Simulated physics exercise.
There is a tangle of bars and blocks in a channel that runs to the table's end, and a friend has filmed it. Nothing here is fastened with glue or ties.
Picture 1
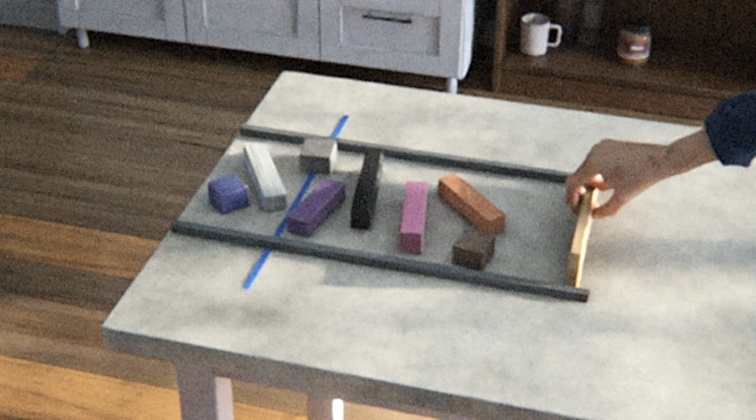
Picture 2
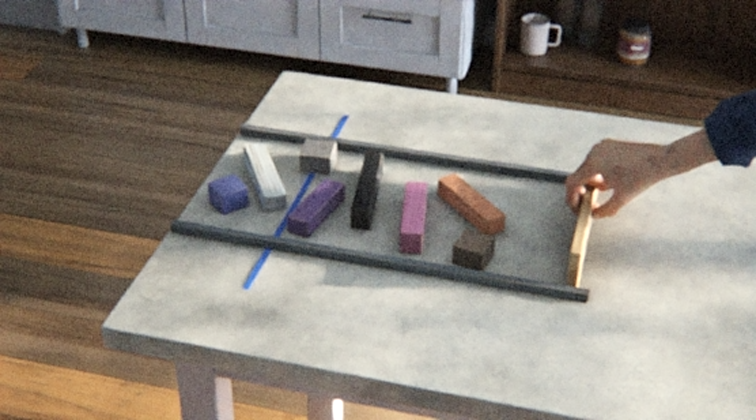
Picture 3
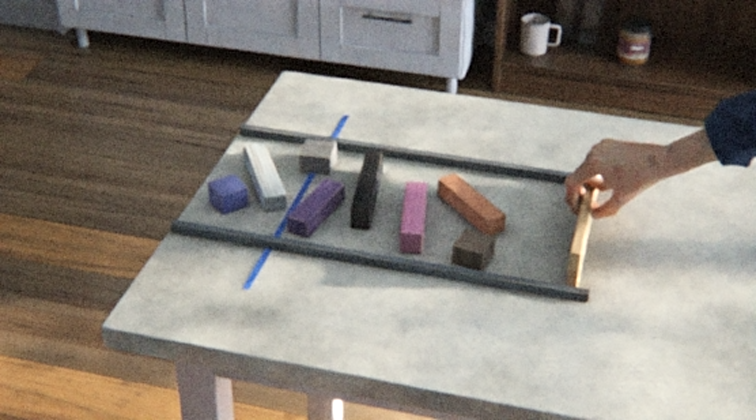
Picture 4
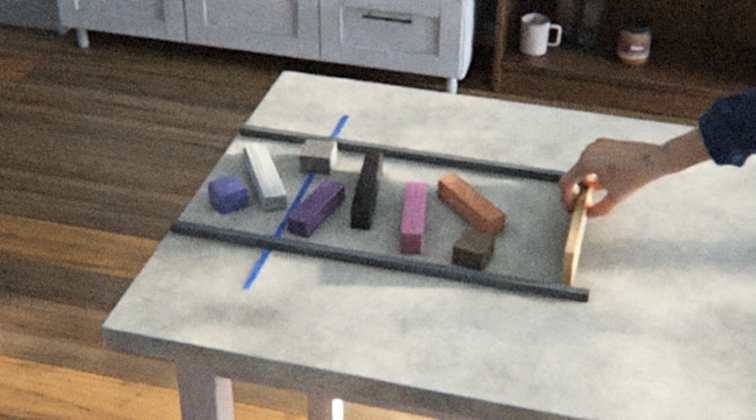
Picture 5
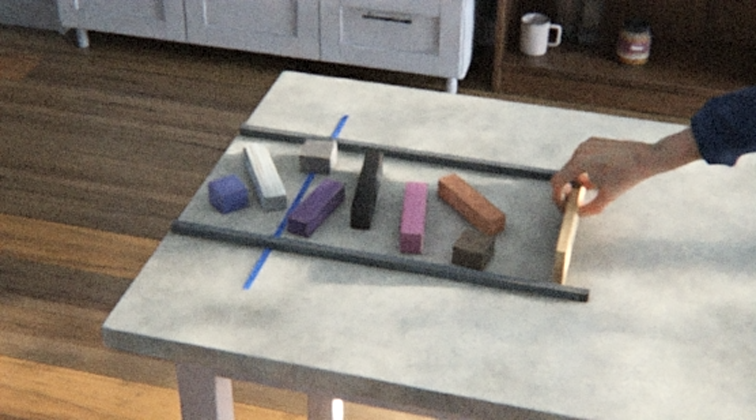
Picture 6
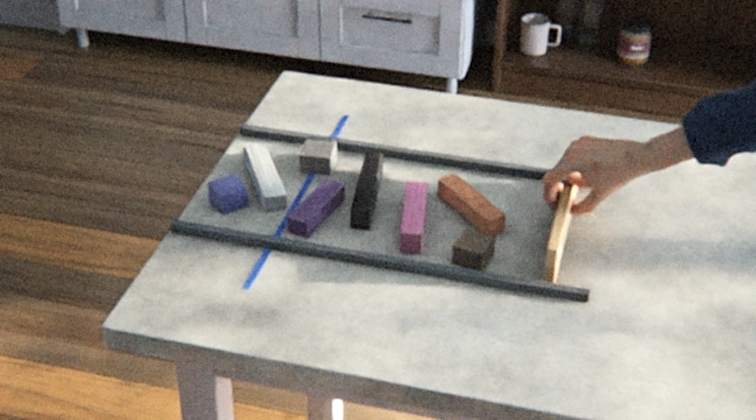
A hand holding a wooden board at the right of a channel of coloured blocks, then sliding it slightly left.
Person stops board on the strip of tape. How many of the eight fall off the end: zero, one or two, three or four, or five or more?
The push is going to knock off a lone one or a pair.
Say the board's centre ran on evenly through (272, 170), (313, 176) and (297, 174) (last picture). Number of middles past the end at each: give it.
Respectively 4, 1 and 2.
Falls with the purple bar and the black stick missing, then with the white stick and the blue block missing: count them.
Count: 0 (first case); 0 (second).
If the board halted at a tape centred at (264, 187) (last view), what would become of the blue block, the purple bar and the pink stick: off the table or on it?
Lab note - blue block toppled, purple bar toppled, pink stick not toppled.
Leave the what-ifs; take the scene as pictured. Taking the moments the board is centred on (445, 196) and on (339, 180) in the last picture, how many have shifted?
At the first spot the count is 3, and at the second it is 8.
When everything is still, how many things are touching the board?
I count 2 of them.
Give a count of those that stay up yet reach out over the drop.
I make it 1.
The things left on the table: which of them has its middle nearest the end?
The one out in front is the white stick.
Soon after, none off yet; blue block at rest near (228, 195); white stick at rest near (265, 177); grey block at rest near (318, 157).
In the end, the number that fall off is one or two; gone, blue block.
